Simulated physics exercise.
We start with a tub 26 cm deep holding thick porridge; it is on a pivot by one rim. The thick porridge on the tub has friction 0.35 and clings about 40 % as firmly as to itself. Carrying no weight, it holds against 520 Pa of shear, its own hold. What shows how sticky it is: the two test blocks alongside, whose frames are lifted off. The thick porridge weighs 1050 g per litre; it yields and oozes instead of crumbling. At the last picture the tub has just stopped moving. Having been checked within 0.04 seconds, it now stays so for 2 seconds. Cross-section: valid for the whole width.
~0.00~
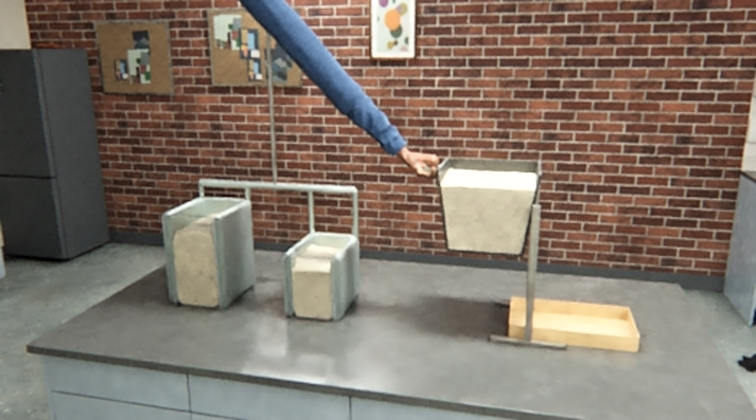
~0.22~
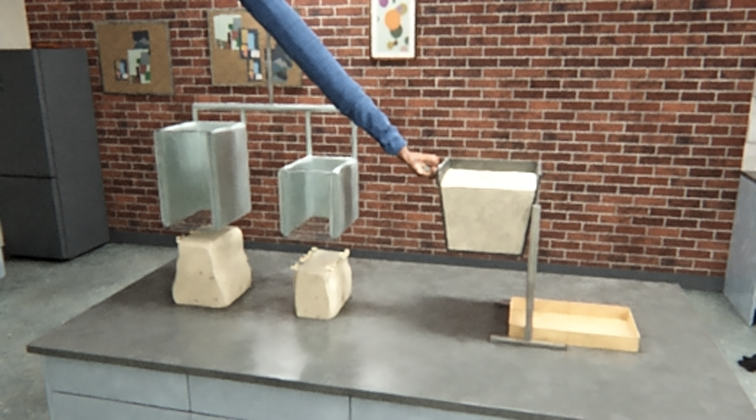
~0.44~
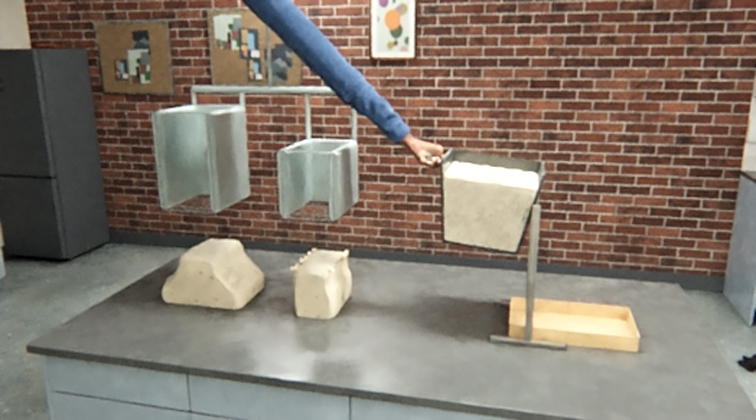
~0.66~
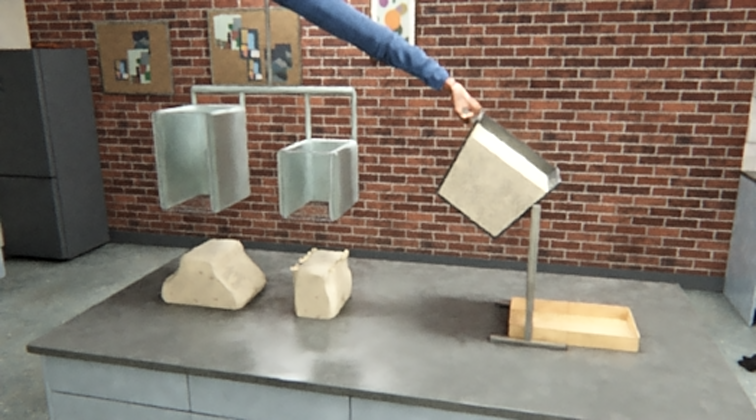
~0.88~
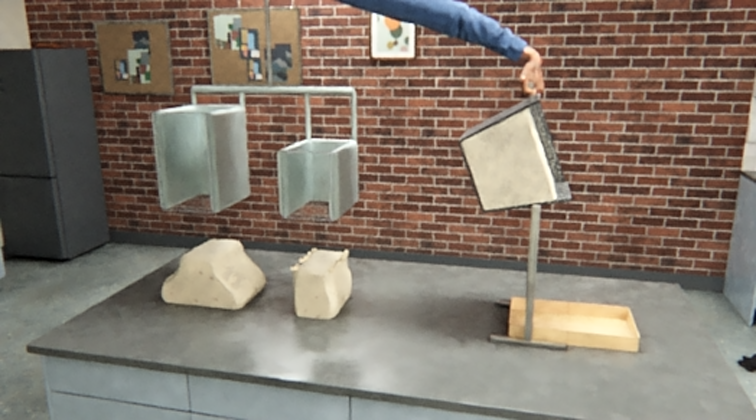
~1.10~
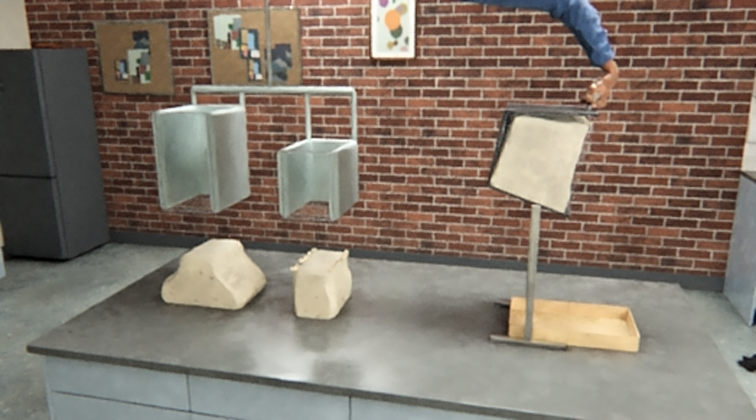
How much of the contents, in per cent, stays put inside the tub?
About 0 per cent.
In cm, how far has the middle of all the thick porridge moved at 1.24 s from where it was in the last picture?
I'd estimate roughly 10 centimetres.
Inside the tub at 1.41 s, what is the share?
Around 25 per cent.
After 1.24 s, the tub is at 100 degrees and holds 71 %.
After 1.41 s, the tub is at 100 degrees and holds 25 %.
After 1.58 s, the tub is at 100 degrees and holds 0 %.
After 1.75 s, the tub is at 100 degrees and holds 0 %.
After 3.10 s, the tub is at 100 degrees and holds 0 %.
